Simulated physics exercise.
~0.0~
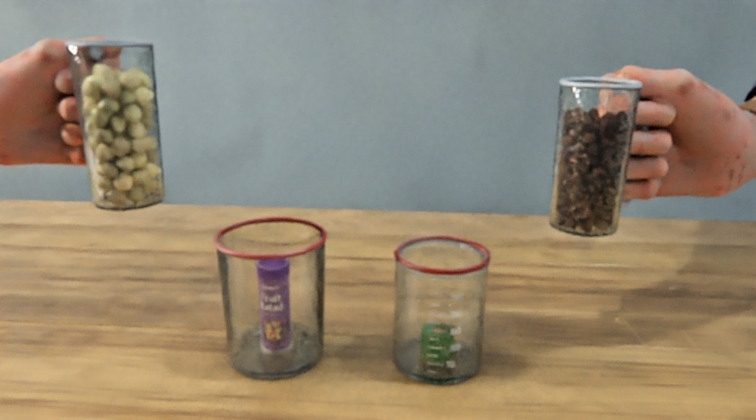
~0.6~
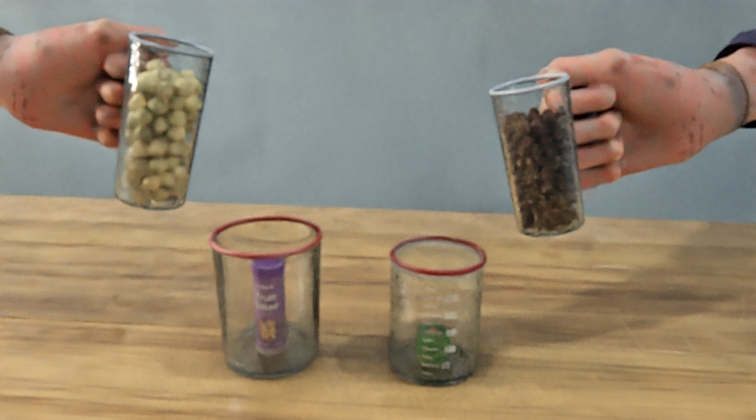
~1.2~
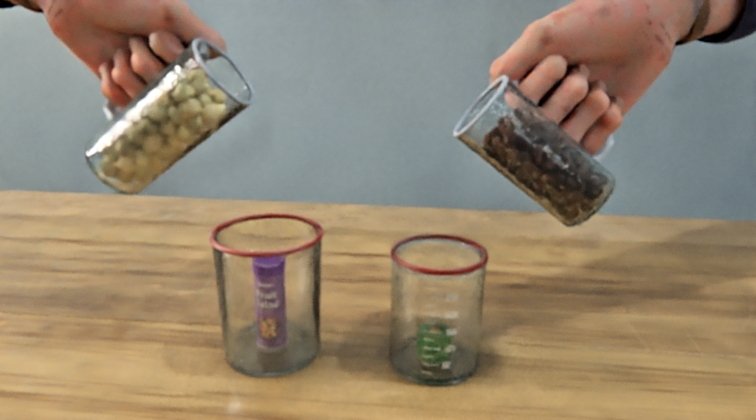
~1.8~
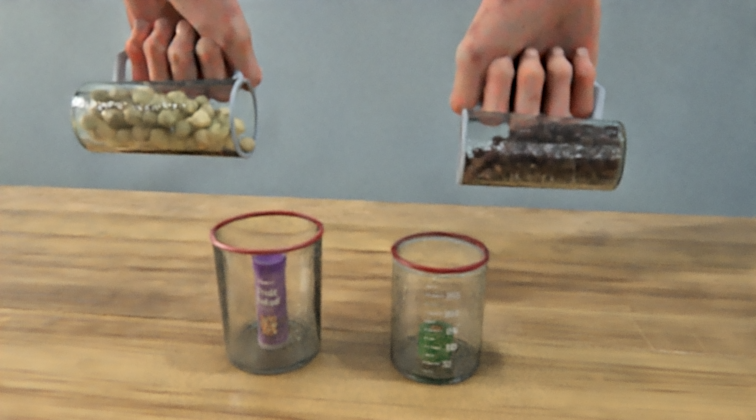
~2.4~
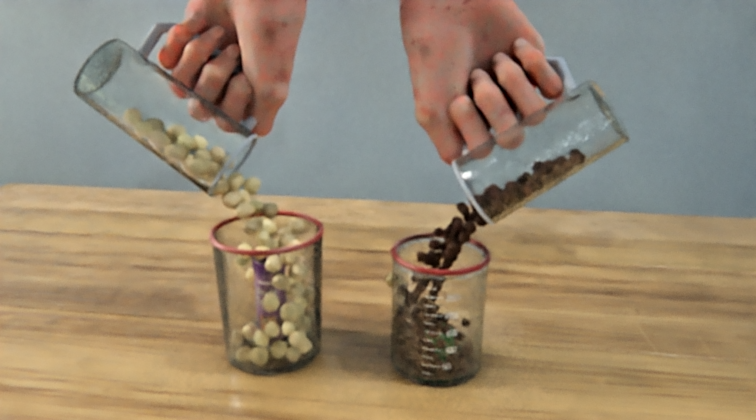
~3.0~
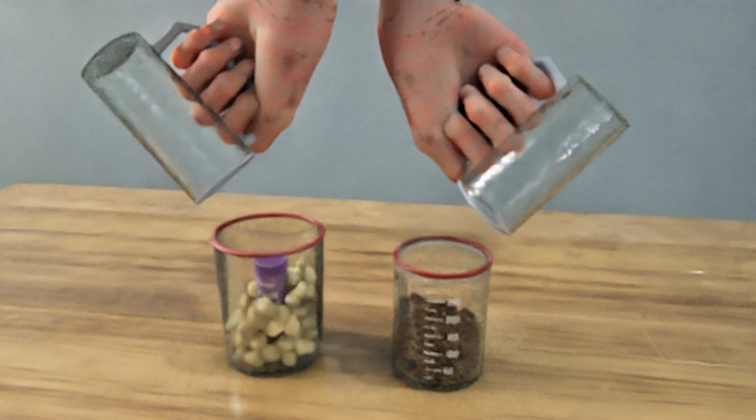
Two hands hold clear mugs above a pair of red-rimmed glass containers on a wooden table, seen from the front and slightly above against a grey-blue wall. The left mug holds pale, rounded pieces and the right one dark brown bits, while a purple tube stands in the left glass and a smaller green object in the right beaker. The hands bring the mugs inward and tip them onto their sides, then further over, so both loads tumble down. Finally the mugs are empty, the purple tube's top still shows above the pale pieces, and the green object is buried.
